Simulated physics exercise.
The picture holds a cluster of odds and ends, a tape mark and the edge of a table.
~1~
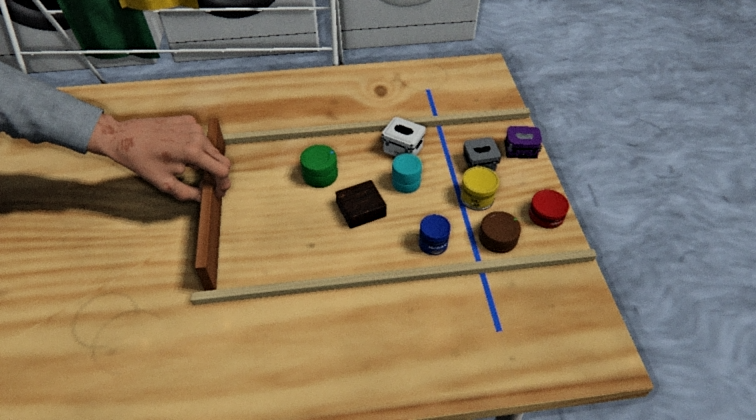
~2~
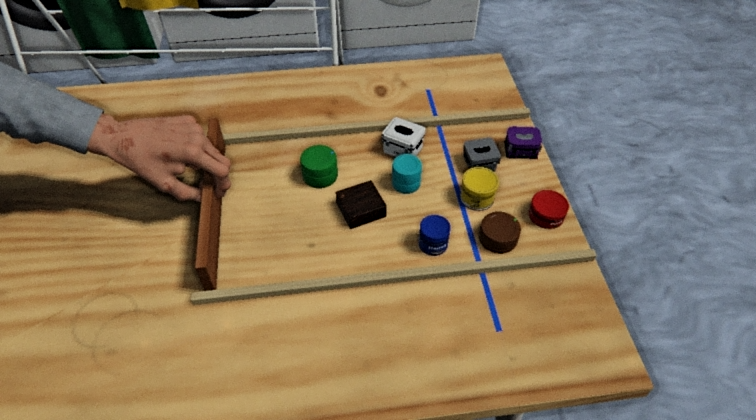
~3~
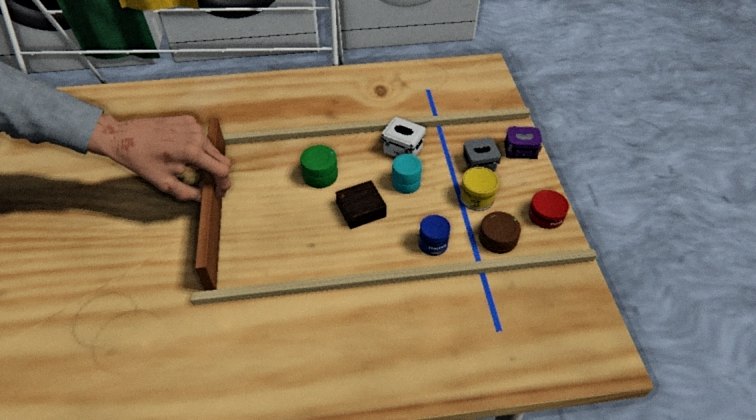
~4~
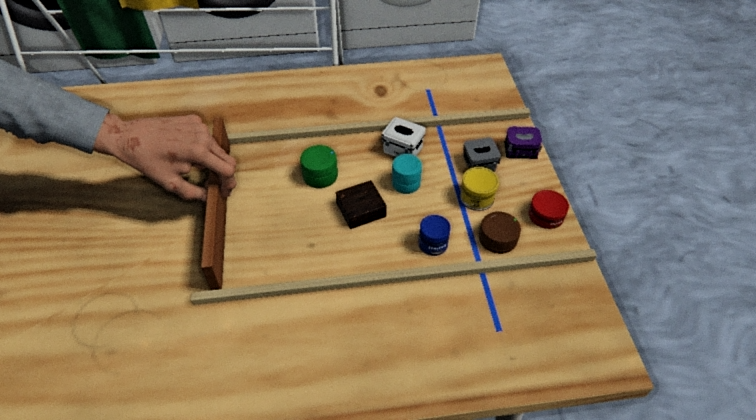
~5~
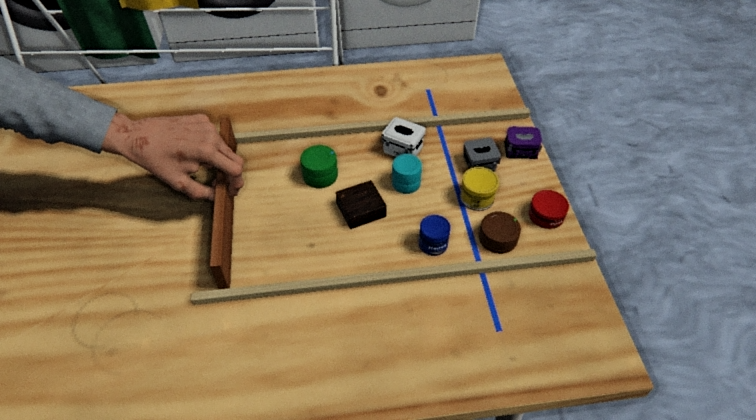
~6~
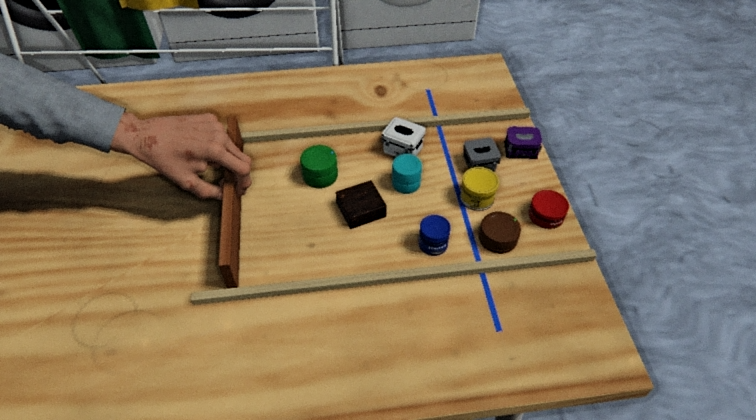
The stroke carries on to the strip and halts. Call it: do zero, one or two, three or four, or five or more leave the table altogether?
Zero.
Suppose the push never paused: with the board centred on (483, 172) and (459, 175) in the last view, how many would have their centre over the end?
The count past the end is 1 at the first and 0 at the second.
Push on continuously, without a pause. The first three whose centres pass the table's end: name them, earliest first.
Order, earliest first: Purple case, red tub, yellow tin.
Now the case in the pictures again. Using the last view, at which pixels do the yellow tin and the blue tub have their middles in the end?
Near (517, 188) and (488, 230).
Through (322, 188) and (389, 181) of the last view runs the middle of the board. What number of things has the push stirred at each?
1 at one spot and 4 at the other.
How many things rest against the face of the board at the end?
My count gives 4.
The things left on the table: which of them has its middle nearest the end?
The one you want is the purple case.
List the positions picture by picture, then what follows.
Purple case (523, 143); red tub (549, 209); grey case (481, 157); board (212, 198); tape (457, 189), in the first picture.
Red tub (548, 210); green lid (319, 166), in the second picture.
Grey case (481, 157); white case (404, 140), in the third picture.
Purple case (523, 143); blue tub (434, 236), in the fourth picture.
Red tub (548, 210); turquoise lid (407, 174), in the fifth picture.
Purple case (523, 143); red tub (548, 210); grey case (481, 157); board (233, 196); tape (457, 189), in the sixth picture.
Soon after, none off yet; purple case at rest near (523, 143); red tub at rest near (548, 210); grey case at rest near (481, 157).
At rest, the number that fall off is zero.
